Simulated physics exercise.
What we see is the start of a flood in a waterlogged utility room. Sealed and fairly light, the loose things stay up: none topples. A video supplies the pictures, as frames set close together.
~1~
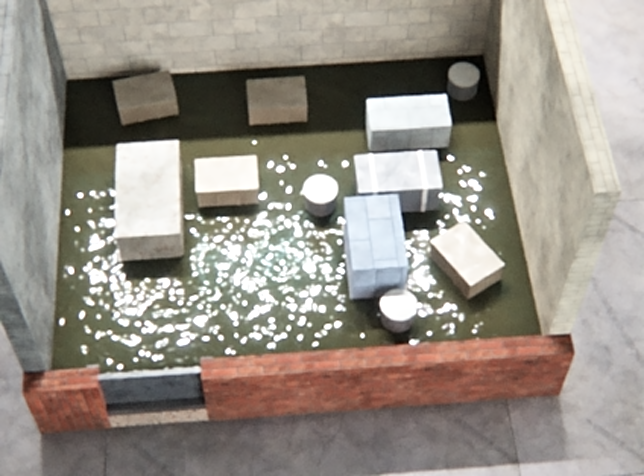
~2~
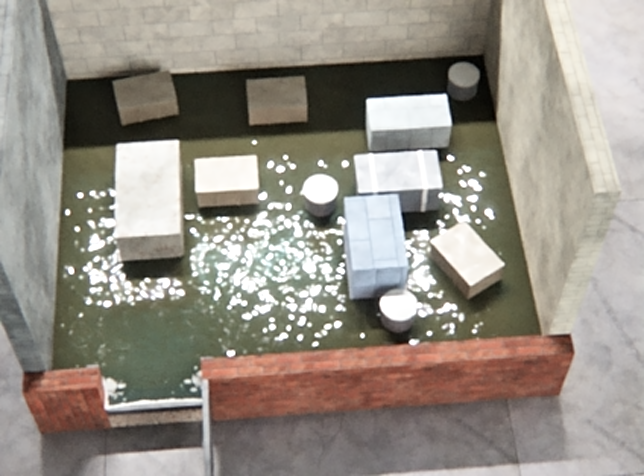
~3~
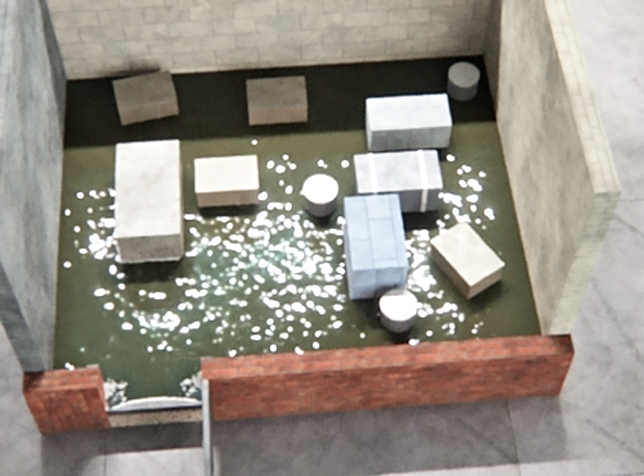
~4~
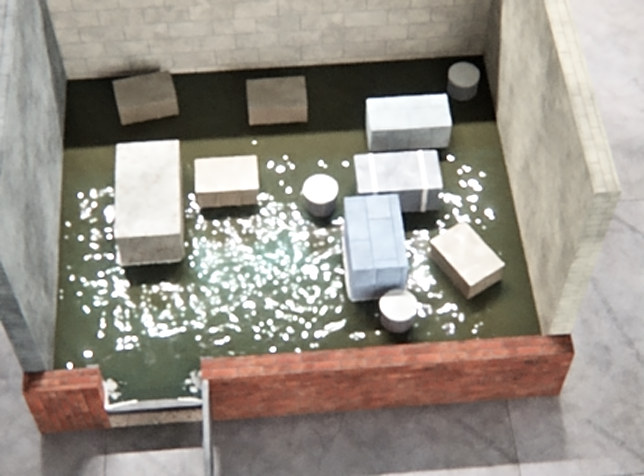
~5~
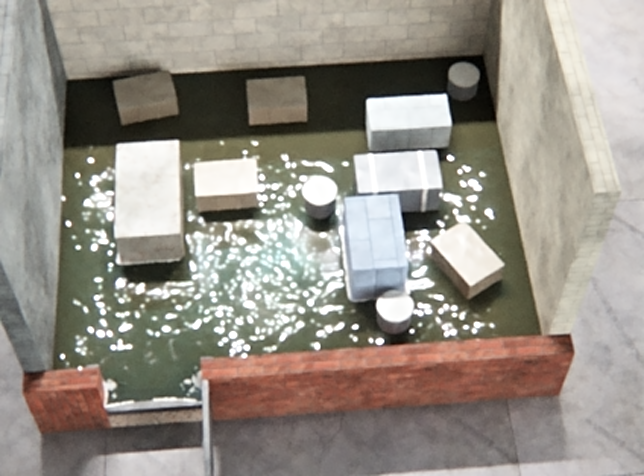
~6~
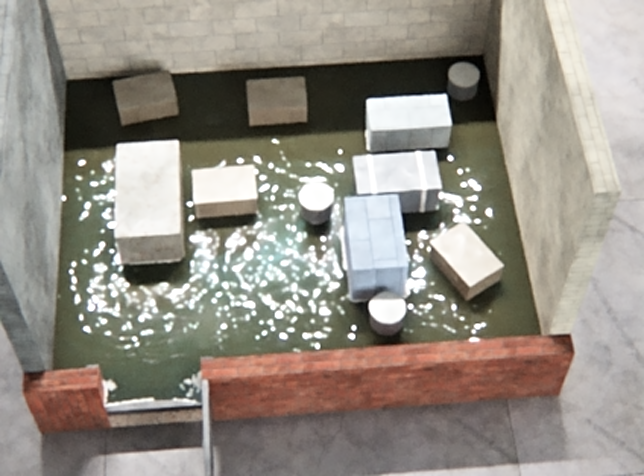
In a flooded walled room, a gate in the brick wall opens and floating objects shift slightly.
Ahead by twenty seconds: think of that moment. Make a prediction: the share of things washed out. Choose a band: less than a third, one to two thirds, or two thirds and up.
One to two thirds.
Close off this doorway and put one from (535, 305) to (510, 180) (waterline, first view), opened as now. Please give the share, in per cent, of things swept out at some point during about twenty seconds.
It comes to about 90 per cent.
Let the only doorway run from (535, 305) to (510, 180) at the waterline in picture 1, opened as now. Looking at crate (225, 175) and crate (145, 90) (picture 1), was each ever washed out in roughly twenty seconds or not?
As listed: Gone, left behind.
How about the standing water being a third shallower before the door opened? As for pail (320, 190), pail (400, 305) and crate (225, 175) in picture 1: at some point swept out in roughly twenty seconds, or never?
The first one exits, the middle one exits, the final one exits.
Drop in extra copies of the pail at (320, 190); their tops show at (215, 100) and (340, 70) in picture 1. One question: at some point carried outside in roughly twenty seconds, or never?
Held back; held back.
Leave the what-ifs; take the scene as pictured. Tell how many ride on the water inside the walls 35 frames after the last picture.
Exactly 5.
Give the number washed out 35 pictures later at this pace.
That makes 3.
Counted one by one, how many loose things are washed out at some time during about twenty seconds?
I make it 3 in total.
A moment on, 0 of 8 are out; 8 afloat.
Next, 0 of 8 are out; 8 afloat.
Later, 3 of 8 are out; 5 afloat.
In the end, 3 of 8 are out; 5 afloat.
